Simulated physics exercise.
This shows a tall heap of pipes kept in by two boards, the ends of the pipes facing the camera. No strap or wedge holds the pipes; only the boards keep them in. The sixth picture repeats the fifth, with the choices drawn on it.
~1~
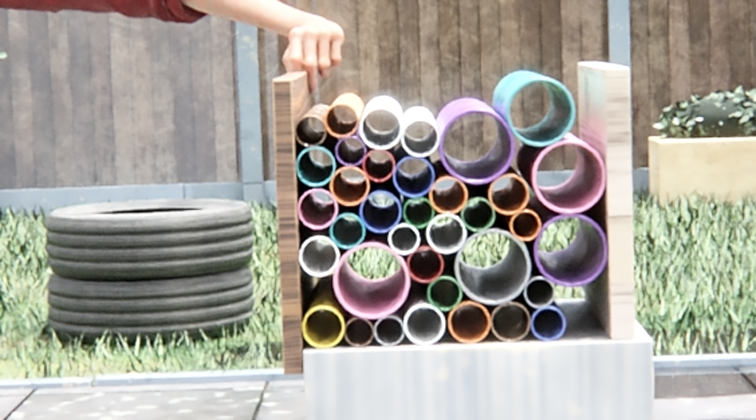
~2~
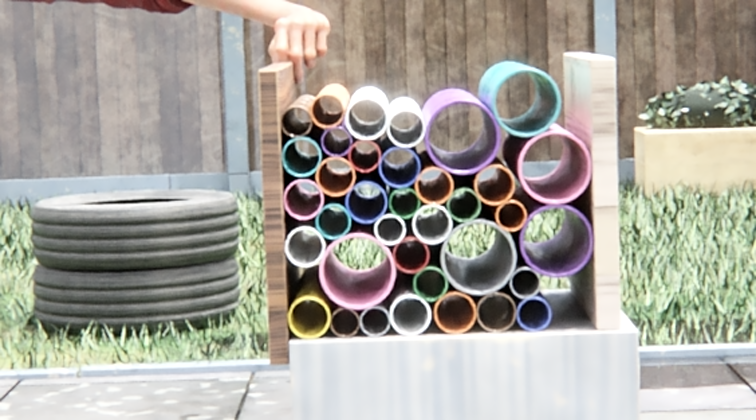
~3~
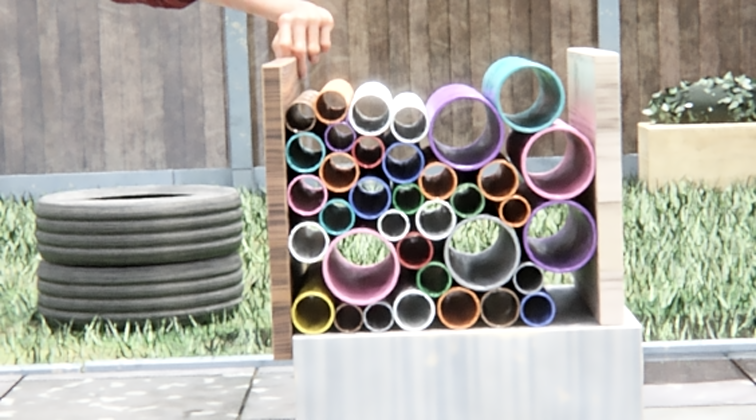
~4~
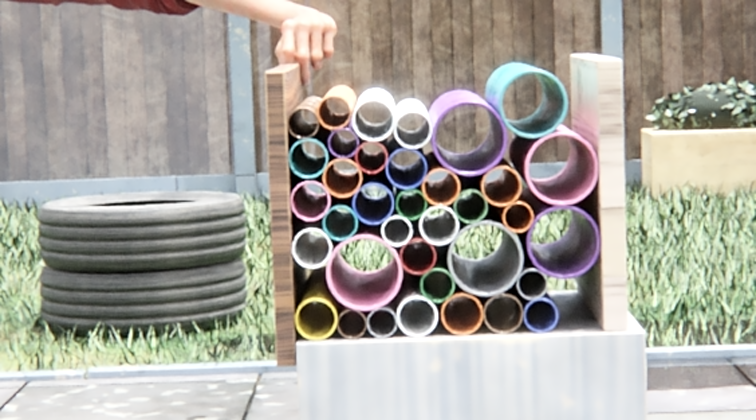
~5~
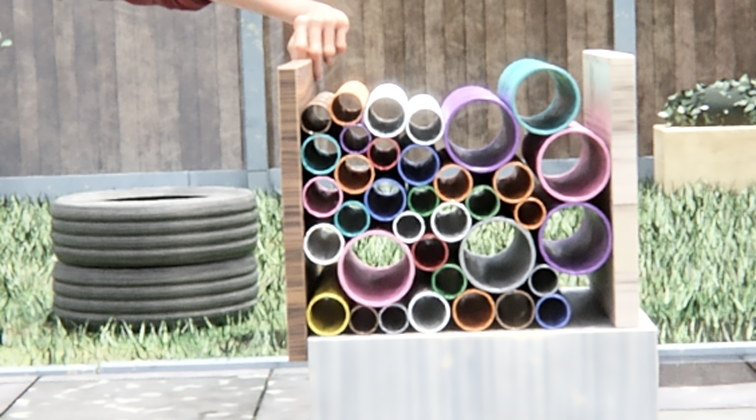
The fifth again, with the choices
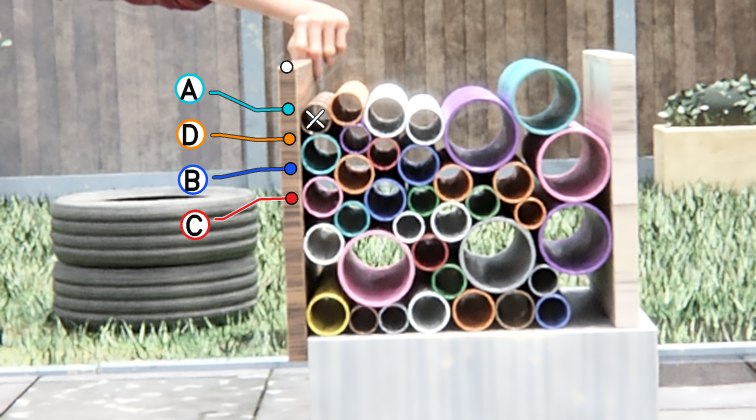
A tall heap of open-ended pipes in purple, teal, pink, orange, white and blue fills the space between two upright boards on a pale block, seen from the front in a yard. Stacked black tyres sit on grass at left before a wooden fence, a planter at right. A hand stays at the left board's top as the view shifts slightly left, then right; the pipes stay still.
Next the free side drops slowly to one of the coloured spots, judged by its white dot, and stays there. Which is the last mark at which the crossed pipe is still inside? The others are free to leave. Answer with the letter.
Stop at B.
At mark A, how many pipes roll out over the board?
With A, none.
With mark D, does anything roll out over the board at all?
At D: No.
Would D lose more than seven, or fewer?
At D, fewer than seven.
On the copy, A at (288, 109); B at (291, 169); C at (292, 198); D at (289, 139); the cross at (315, 119); the white dot at (287, 67).
On B. First, top of the board (300, 117).
Then, top of the board (301, 168).
Finally, top of the board (301, 168), none out over the board, the crossed one still inside.
By contrast, A keeps the crossed one inside; C lets the crossed one out; D keeps the crossed one inside.
